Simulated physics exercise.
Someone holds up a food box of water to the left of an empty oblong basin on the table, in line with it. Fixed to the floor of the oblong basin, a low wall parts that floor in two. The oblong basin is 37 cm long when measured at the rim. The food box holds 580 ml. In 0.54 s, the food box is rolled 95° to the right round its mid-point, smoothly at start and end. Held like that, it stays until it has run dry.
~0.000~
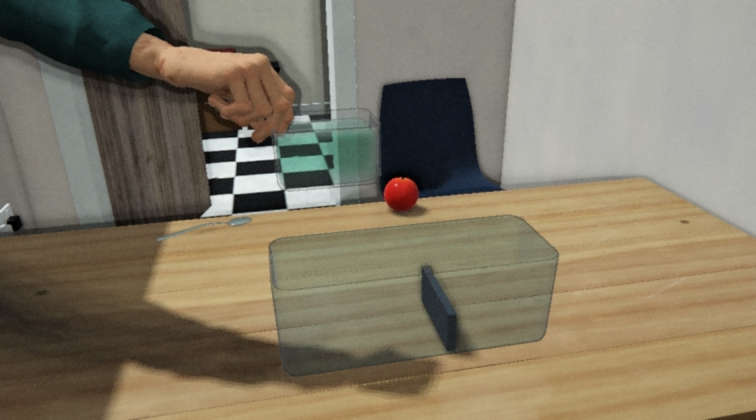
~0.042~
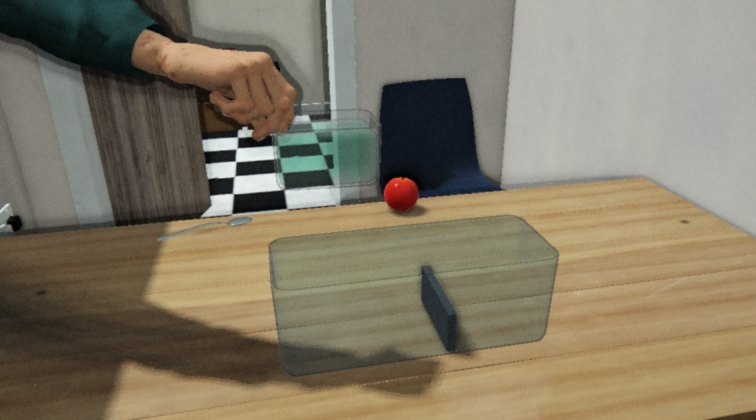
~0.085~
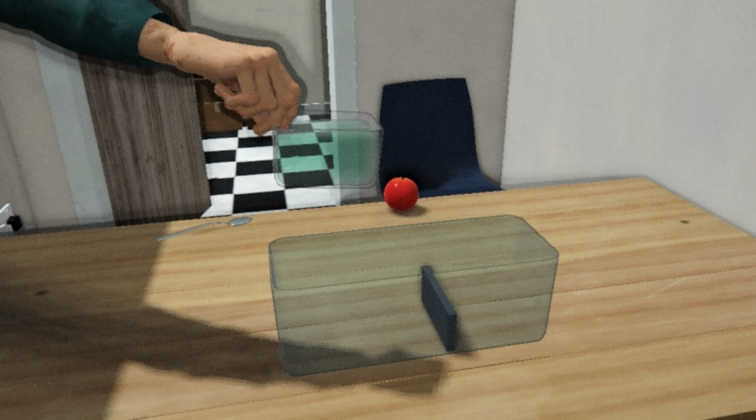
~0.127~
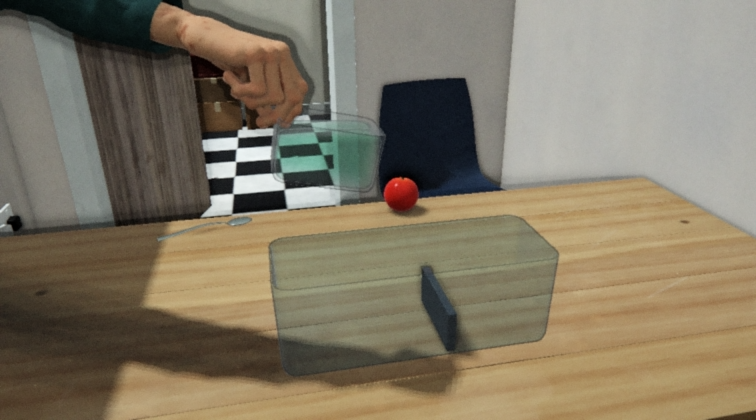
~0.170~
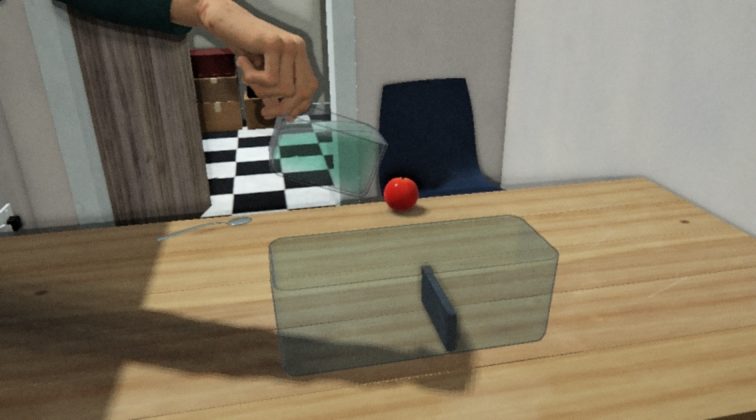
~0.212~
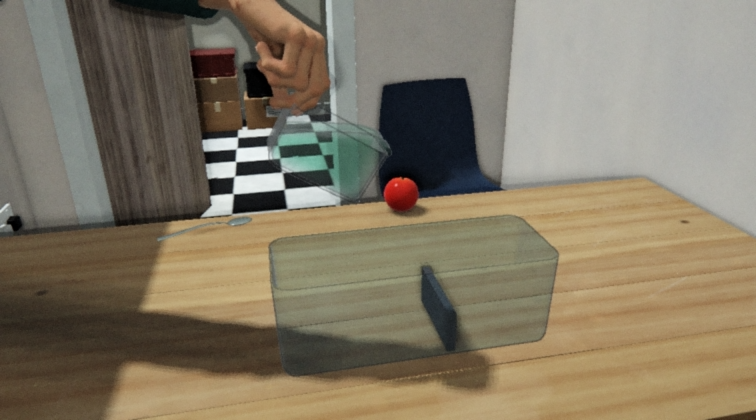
At a wooden table with a red tomato, a spoon and an empty clear basin split by a low dark wall, a hand holds up a clear box of greenish water at the left. The hand then moves rightward as the box tilts to the right, slightly at first, then more steeply.
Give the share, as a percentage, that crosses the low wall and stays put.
Around 23 %.
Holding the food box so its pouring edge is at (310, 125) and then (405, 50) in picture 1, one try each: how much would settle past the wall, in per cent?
Try 1: 5 %; try 2: 80 %.
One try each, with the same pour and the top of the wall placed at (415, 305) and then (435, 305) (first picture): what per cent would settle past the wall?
Some 75 in a hundred, then some 45 in a hundred.
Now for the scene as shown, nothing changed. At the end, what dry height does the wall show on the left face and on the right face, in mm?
For the left, around 44 mm; for the right, around 52 mm.
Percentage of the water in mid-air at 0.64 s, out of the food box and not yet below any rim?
Estimate: Around 7 per cent.
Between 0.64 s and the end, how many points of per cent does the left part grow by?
About 14 percent.
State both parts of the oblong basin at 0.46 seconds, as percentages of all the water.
Roughly 18 sits left and 5 sits right.
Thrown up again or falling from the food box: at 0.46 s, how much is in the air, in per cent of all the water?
I'd say close to 48 per cent.
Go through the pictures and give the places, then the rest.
It leans 0°; its right rim is at (374, 118); the water meets the walls at (274, 132) and (372, 126); the oblong basin's rim runs from (271, 265) to (539, 236); the wall's top is at (438, 290), in the first frame.
It leans 1°; its right rim is at (375, 120); the water meets the walls at (275, 132) and (372, 126), in the second frame.
It leans 6°; its right rim is at (376, 123); the water meets the walls at (276, 130) and (373, 126), in the third frame.
It leans 12°; its right rim is at (379, 129); the water meets the walls at (277, 129) and (376, 128), in the fourth frame.
It leans 21°; its right rim is at (380, 137); the water meets the walls at (278, 132) and (379, 131); 1 per cent is over the edge, in the fifth frame.
It leans 32°; its right rim is at (381, 147); the water meets the walls at (277, 132) and (379, 140); 5 per cent is over the edge, in the sixth frame.
By 0.46 s the tilt is 90° and 30 per cent is still to pour, 18 is left of the wall and 5 right of it.
By 0.64 s the tilt is 95° and 9 per cent is still to pour, 61 is left of the wall and 23 right of it.
By 0.83 s the tilt is 95° and 3 per cent is still to pour, 69 is left of the wall and 22 right of it.
By 1.04 s the tilt is 95° and 1 per cent is still to pour, 74 is left of the wall and 23 right of it.
At rest 76 per cent lies left of the wall, 23 right of it and 2 outside.
